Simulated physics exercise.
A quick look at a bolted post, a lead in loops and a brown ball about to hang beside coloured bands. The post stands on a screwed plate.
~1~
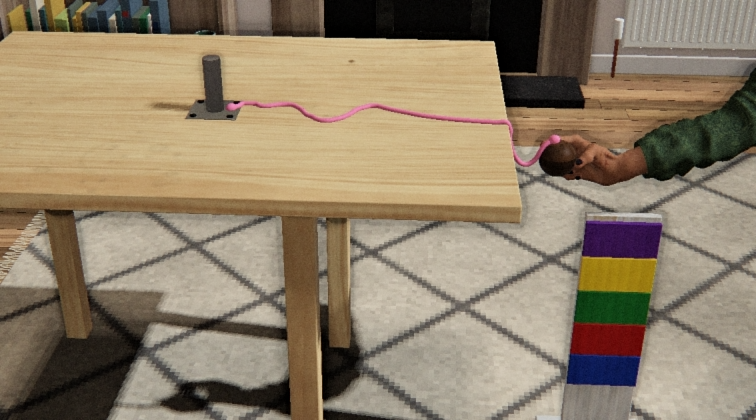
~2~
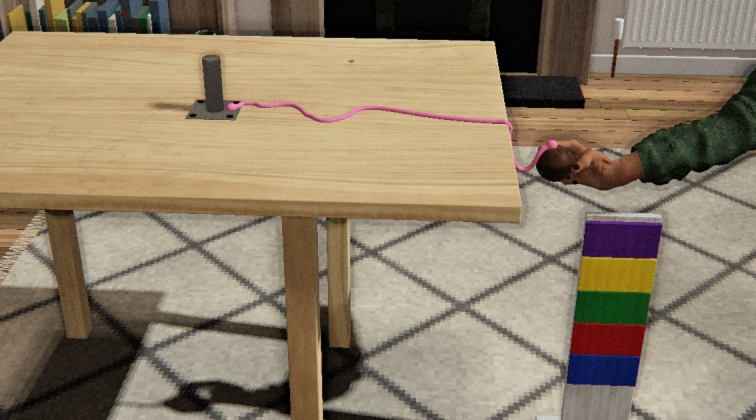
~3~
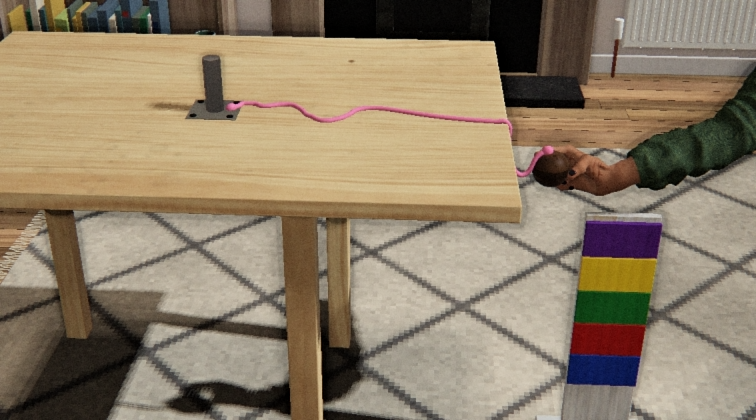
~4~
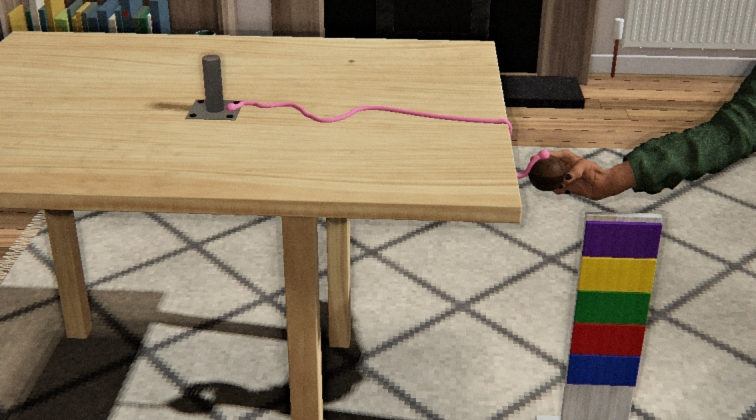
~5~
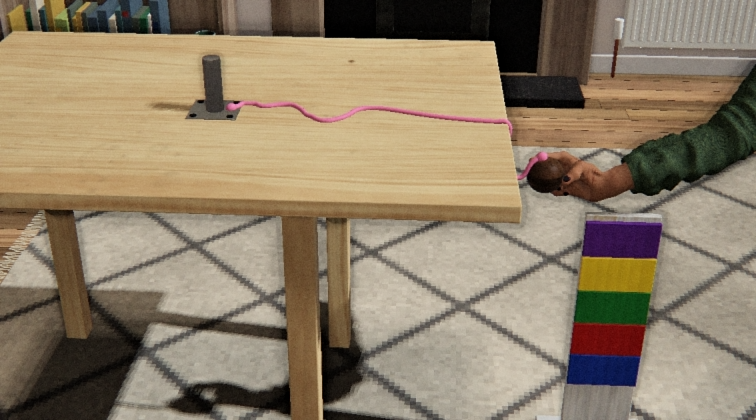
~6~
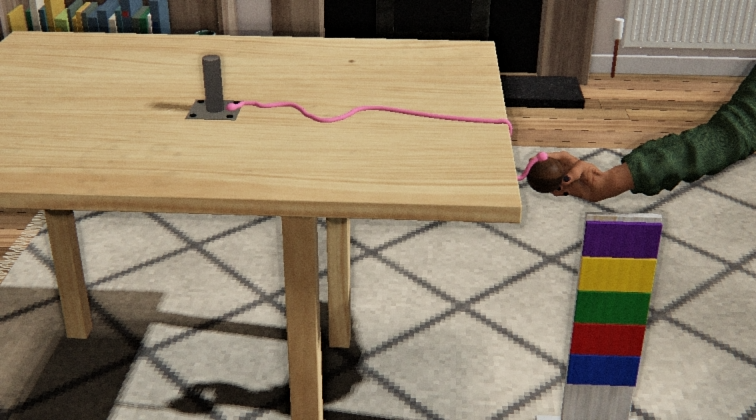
In a room with a patterned rug, a pink cord runs in loose waves from a dark post on a wooden table to a brown ball held by a hand beyond the right edge, behind coloured bands. The hand shifts the ball slightly left and down, then keeps it almost still.
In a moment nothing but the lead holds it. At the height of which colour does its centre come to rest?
The lead holds its middle at yellow.
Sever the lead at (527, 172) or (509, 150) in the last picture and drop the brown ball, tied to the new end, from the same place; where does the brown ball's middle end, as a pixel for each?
Near (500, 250) and (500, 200).
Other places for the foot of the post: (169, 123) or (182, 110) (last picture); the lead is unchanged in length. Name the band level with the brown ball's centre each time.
One after the other, purple; purple.
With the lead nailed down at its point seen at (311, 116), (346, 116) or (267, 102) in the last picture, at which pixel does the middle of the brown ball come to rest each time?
The places are (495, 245), (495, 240) and (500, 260).
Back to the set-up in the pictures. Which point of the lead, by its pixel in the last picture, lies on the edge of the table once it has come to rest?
That spot is around (461, 119).
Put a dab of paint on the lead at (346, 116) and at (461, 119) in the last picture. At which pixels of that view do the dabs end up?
About (381, 112), and the other about (506, 118).
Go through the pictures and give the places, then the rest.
In the first picture, brown ball (557, 158); purple (622, 242); yellow (617, 276); green (613, 309); red (608, 341); blue (604, 371).
In the second picture, brown ball (554, 163); lead through (261, 106) (316, 119) (372, 108) (446, 118) (509, 141).
In the third picture, brown ball (550, 169).
In the fourth picture, brown ball (547, 173); lead through (261, 106) (316, 119) (373, 108) (447, 118) (509, 141).
In the fifth picture, brown ball (545, 175).
In the sixth picture, brown ball (545, 175); lead through (261, 106) (316, 119) (373, 108) (447, 118) (509, 141).
A little later, ball near (508, 257); level with yellow.
Next, ball near (494, 258); level with yellow.
When it is over, ball near (499, 262); level with yellow. At yellow.
